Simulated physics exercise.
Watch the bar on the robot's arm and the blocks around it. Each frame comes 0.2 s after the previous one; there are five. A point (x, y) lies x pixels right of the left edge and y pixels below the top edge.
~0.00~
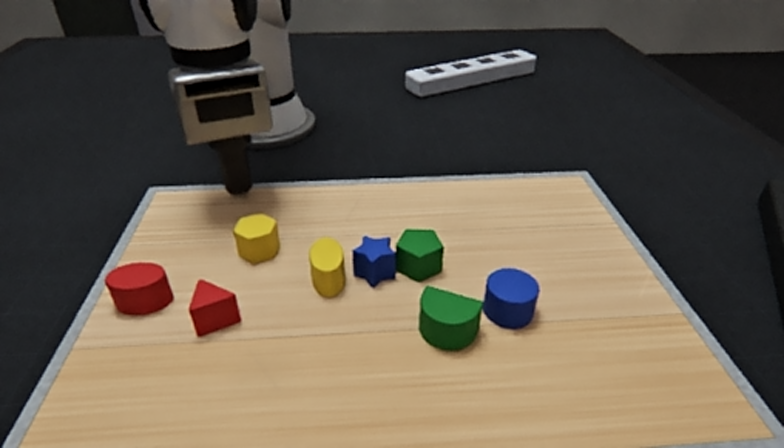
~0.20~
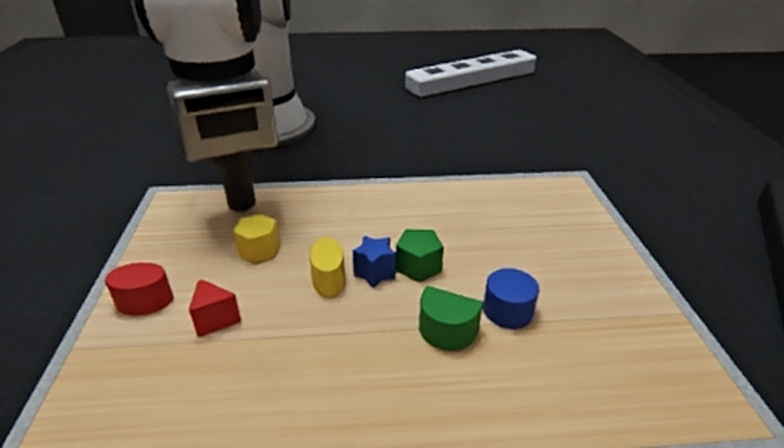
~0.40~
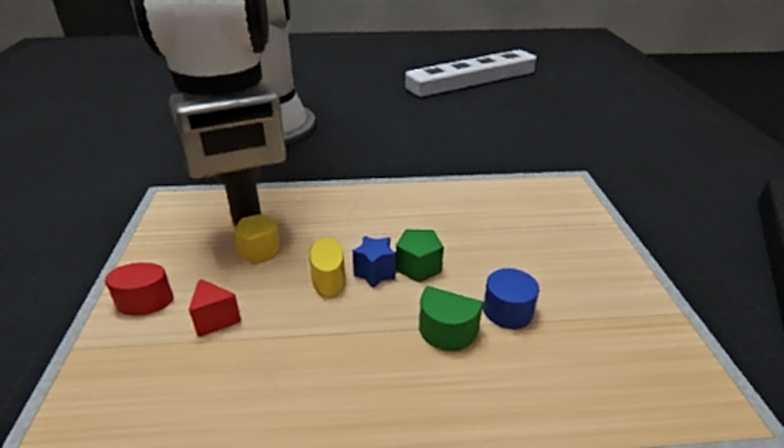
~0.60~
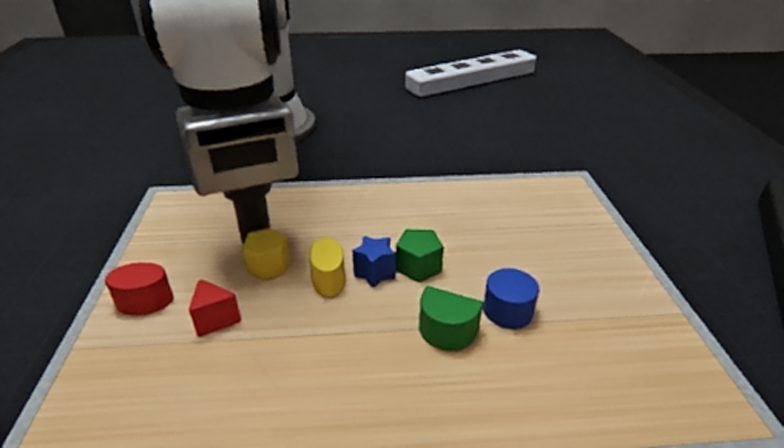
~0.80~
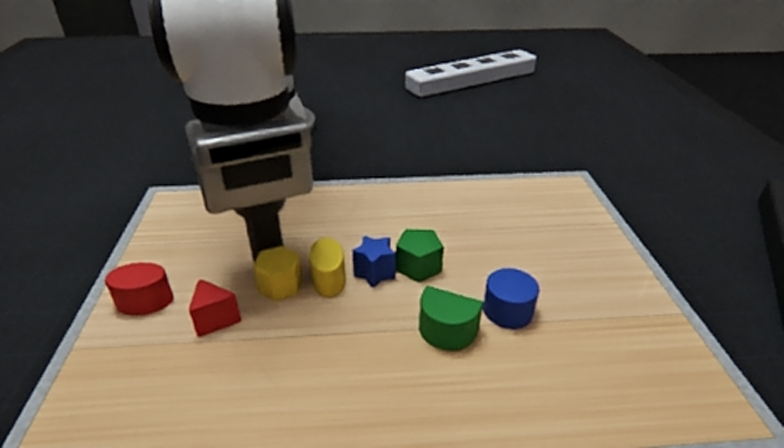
The video shows a robot arm lowering its dark bar toward coloured blocks on a wooden board, then pushing the yellow six-sided block a short way forward and slightly right, close beside the yellow elliptical block, while the others stay still.
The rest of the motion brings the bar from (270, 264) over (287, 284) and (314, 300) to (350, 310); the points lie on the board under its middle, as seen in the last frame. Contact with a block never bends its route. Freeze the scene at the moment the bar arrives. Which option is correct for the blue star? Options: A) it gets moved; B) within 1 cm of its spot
Correct choice: B.
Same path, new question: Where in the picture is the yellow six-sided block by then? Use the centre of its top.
My best guess is (310, 306).
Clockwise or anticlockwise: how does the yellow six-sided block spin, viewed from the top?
Direction: Clockwise.
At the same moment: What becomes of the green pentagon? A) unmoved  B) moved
That would be A.
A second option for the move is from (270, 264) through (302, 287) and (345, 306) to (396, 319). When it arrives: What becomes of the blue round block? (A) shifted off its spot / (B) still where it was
I'll go with B - still where it was.
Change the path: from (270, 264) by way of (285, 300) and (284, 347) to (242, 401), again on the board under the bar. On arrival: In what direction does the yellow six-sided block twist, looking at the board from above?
It swings round anticlockwise.
The first path, step by step. One third of the way, bar at (286, 275); yellow six-sided block at (293, 282).
Two thirds of the way, bar at (314, 291); yellow six-sided block at (308, 302), turned 30° clockwise; yellow elliptical block at (334, 253), turned 25° anticlockwise.
At the end, bar at (349, 301); yellow six-sided block at (310, 306), turned 40° clockwise; yellow elliptical block at (336, 253), turned 30° anticlockwise; blue star not moved; green pentagon not moved.
